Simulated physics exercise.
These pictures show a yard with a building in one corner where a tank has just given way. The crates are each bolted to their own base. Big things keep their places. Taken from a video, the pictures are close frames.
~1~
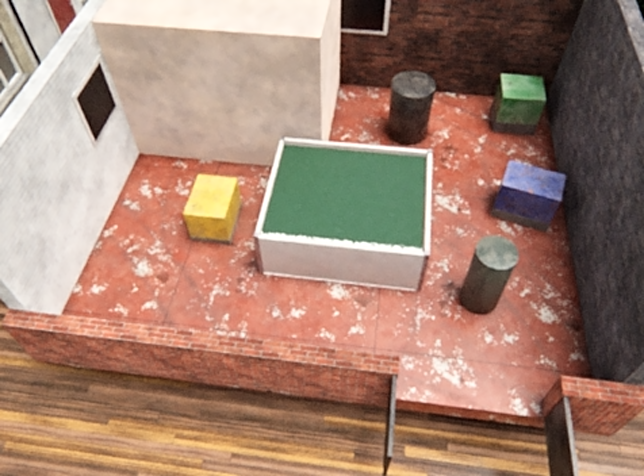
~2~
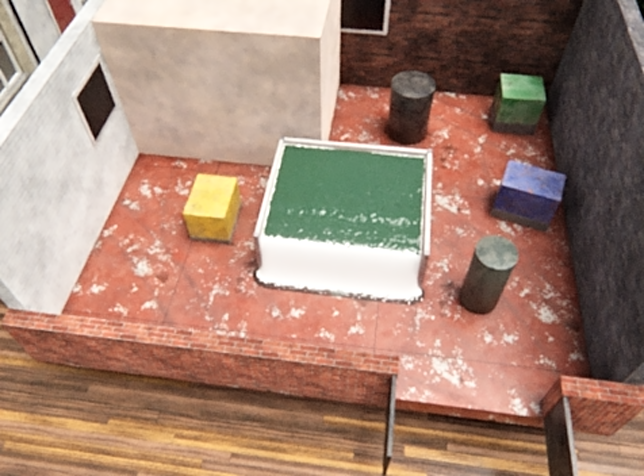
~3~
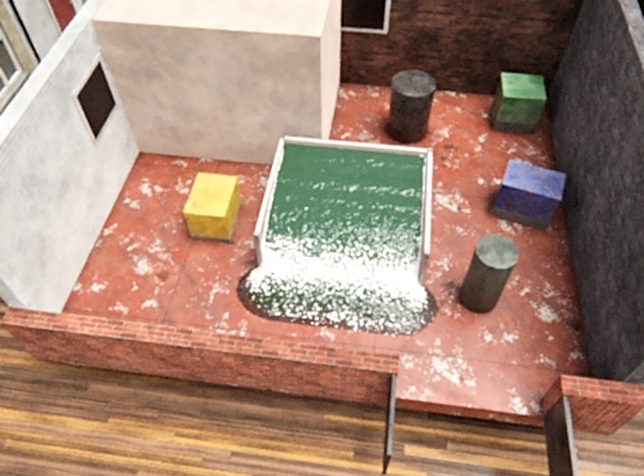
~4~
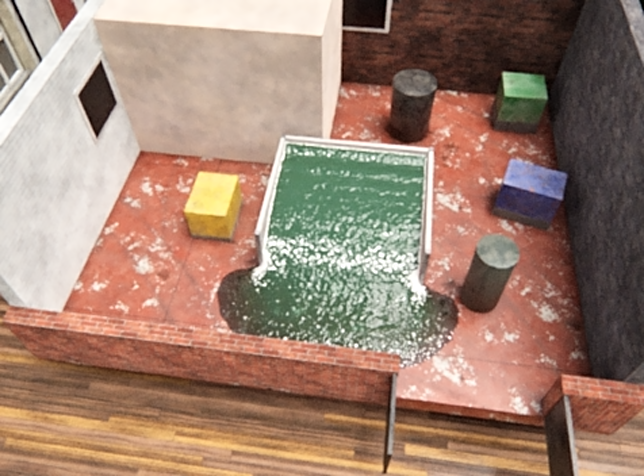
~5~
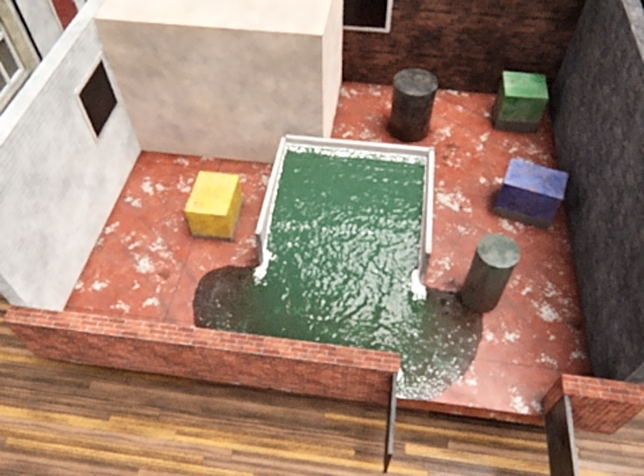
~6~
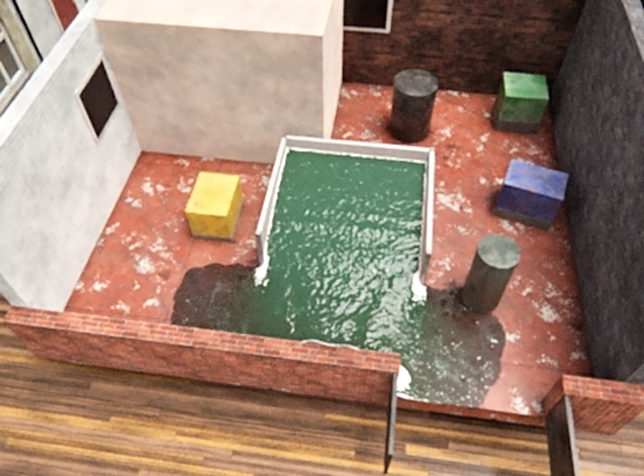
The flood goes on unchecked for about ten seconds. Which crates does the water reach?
The yellow crate is reached; the blue crate is not reached; the green crate is not reached.
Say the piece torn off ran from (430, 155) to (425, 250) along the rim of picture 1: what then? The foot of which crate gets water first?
My pick is the blue-painted one.
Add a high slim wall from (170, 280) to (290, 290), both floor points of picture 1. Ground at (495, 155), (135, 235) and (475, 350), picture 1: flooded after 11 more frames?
One by one: Spared, soaked, soaked.
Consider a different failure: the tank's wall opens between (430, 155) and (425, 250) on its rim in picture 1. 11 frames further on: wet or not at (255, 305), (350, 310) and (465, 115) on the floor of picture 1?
The first point is unwetted, the second unwetted, the third swamped.
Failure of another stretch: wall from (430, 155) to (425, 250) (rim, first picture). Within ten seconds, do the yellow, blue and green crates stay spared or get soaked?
The yellow crate is untouched, the blue crate is flooded and the green crate is flooded.
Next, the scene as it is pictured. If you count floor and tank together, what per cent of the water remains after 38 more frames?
76 per cent.
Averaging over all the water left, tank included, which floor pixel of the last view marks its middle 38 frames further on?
It is around (309, 245).
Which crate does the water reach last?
That is the crate marked green.
A moment on, water covers 25 % of the floor; the yellow crate not reached, the blue crate not reached, the green crate not reached.
Next, water covers 35 % of the floor; the yellow crate not reached, the blue crate not reached, the green crate not reached.
Then, water covers 55 % of the floor; the yellow crate water round its plinth, the blue crate water round its plinth, the green crate not reached.
Later, water covers 85 % of the floor; the yellow crate water round its plinth, the blue crate water round its plinth, the green crate water round its plinth.
In the end, water covers 95 % of the floor; the yellow crate was topped, the blue crate stayed above the water, the green crate stayed above the water.
